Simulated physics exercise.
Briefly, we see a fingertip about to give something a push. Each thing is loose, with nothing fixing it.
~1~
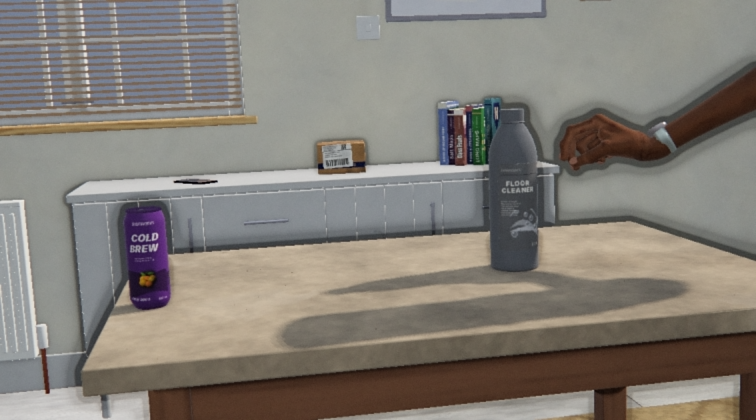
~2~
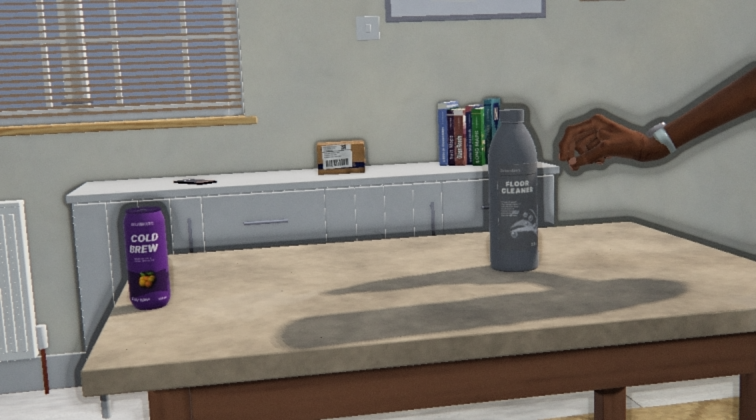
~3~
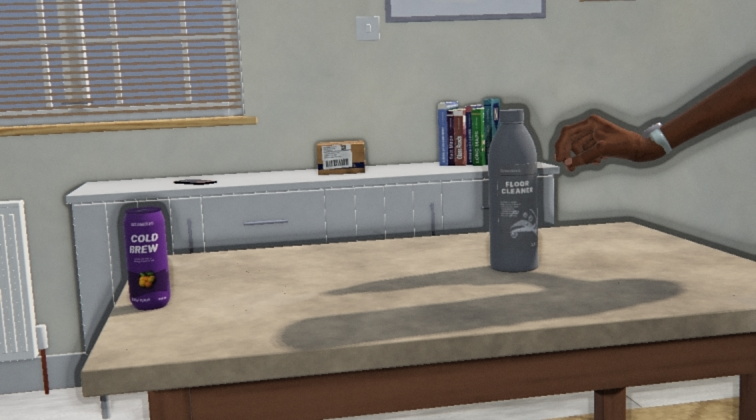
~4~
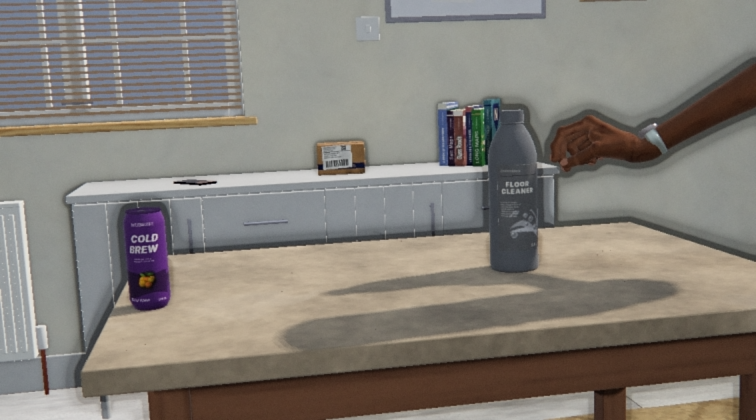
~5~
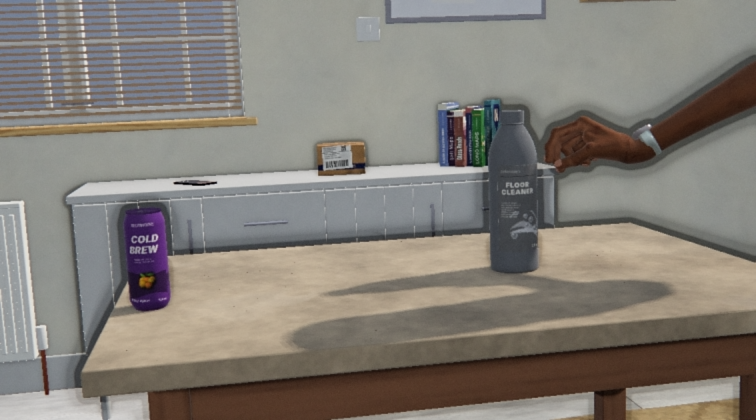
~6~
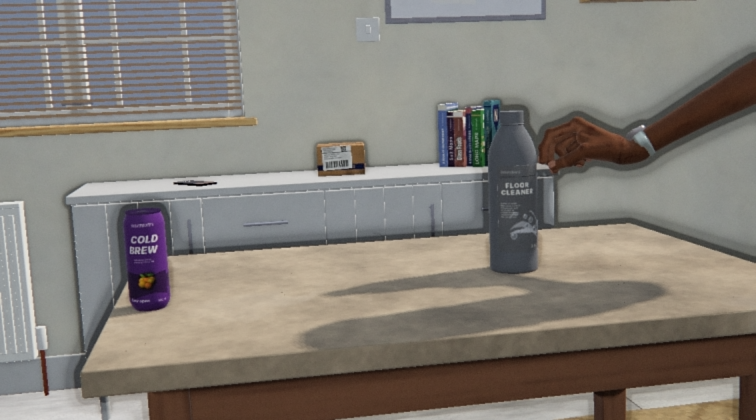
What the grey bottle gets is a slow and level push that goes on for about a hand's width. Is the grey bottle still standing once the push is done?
No, it goes down.
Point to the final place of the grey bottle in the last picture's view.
At about (411, 254).
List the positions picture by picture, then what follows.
Grey bottle (513, 190), in the first picture.
Grey bottle (513, 190), in the second picture.
Grey bottle (513, 190), in the third picture.
Grey bottle (513, 190), in the fourth picture.
Grey bottle (513, 191), in the fifth picture.
Grey bottle (513, 192), in the sixth picture.
Then, 0.40 s after the last picture, grey bottle tipped 13° from how it was near (495, 189).
Then, 0.80 s after the last picture, grey bottle tipped 40° from how it was near (457, 198).
Then, 0.90 s after the last picture, grey bottle tipped 66° from how it was near (428, 222).
Then, 1.00 s after the last picture, grey bottle on its side near (410, 253).
At rest, tipped over on the table, grey bottle. Seen from the same camera at the end, grey bottle near (411, 253).
